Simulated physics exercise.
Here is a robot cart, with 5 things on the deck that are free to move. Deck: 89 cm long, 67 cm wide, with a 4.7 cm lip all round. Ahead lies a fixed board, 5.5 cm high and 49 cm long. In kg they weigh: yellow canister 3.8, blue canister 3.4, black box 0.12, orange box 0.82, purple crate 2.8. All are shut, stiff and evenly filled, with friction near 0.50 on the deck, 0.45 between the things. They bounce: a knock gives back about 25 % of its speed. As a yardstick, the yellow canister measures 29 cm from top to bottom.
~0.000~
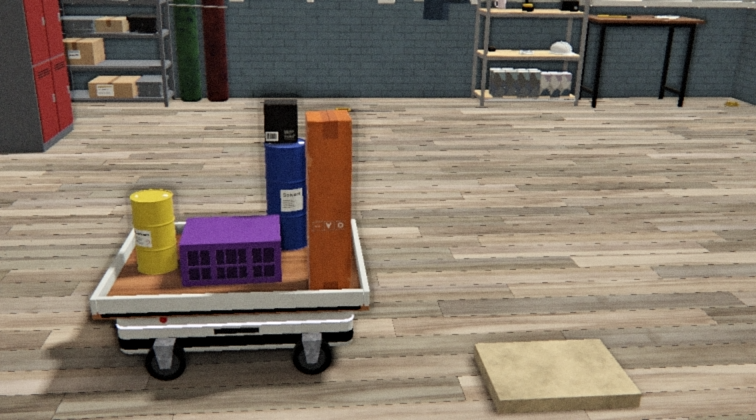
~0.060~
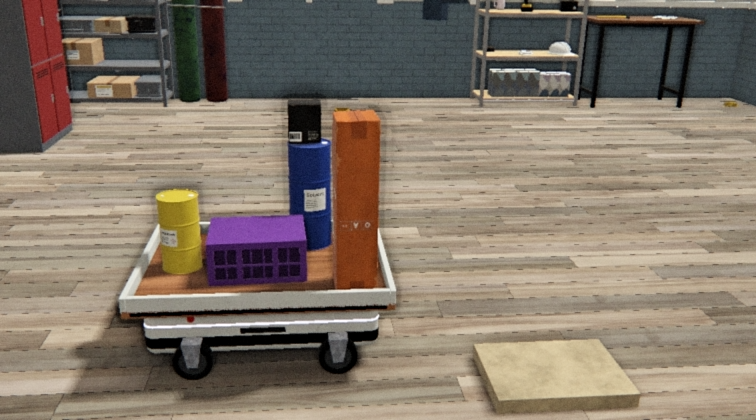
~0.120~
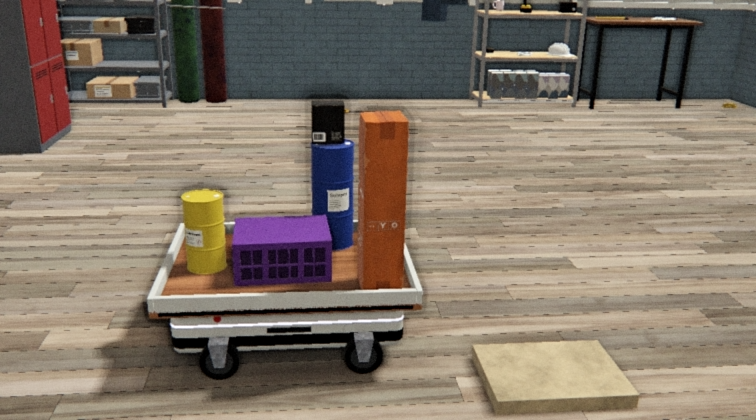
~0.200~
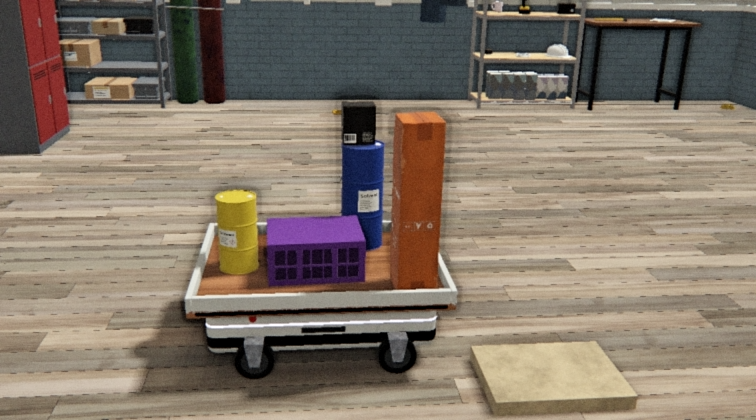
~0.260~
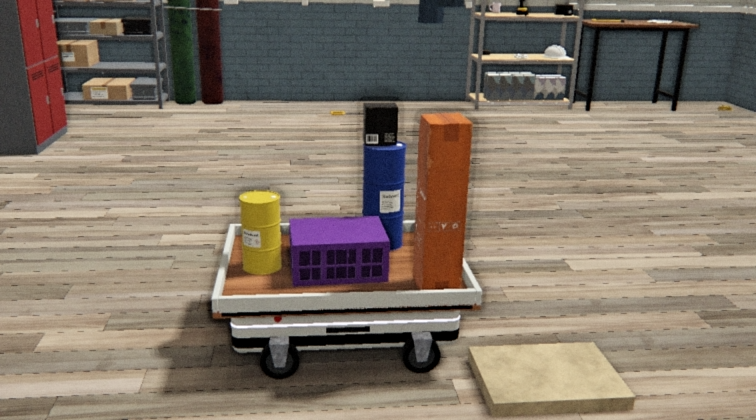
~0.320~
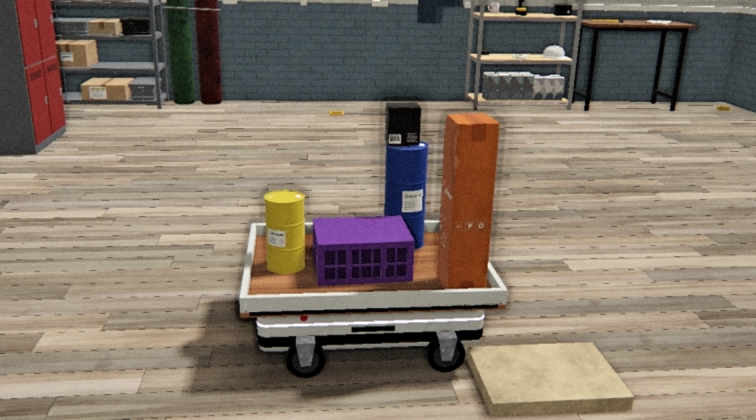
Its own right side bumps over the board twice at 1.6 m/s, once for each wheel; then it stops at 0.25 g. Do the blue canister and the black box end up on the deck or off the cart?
The blue canister comes off the cart and the black box comes off the cart.
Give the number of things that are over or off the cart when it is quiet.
That comes to 4.
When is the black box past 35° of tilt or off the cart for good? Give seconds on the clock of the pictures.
Near 0.9 s.
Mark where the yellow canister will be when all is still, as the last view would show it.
Around (732, 222).
After 0.72 s, cart has run 115 cm; black box leaning 18° near (519, 119); blue canister leaning 18° near (539, 185); orange box leaning 33°.
After 1.12 s, cart has run 179 cm; black box now off the cart; blue canister leaning 20° near (684, 182); orange box on its side.
After 1.82 s, cart has run 238 cm, stopped; blue canister now off the cart; orange box on its side; yellow canister leaning 40°.
At rest (3.5 s), off the cart, blue canister and black box; tipped over on the deck, yellow canister and orange box; purple crate in place, give or take 10 cm. Seen from the same camera at the end, black box near (674, 231).
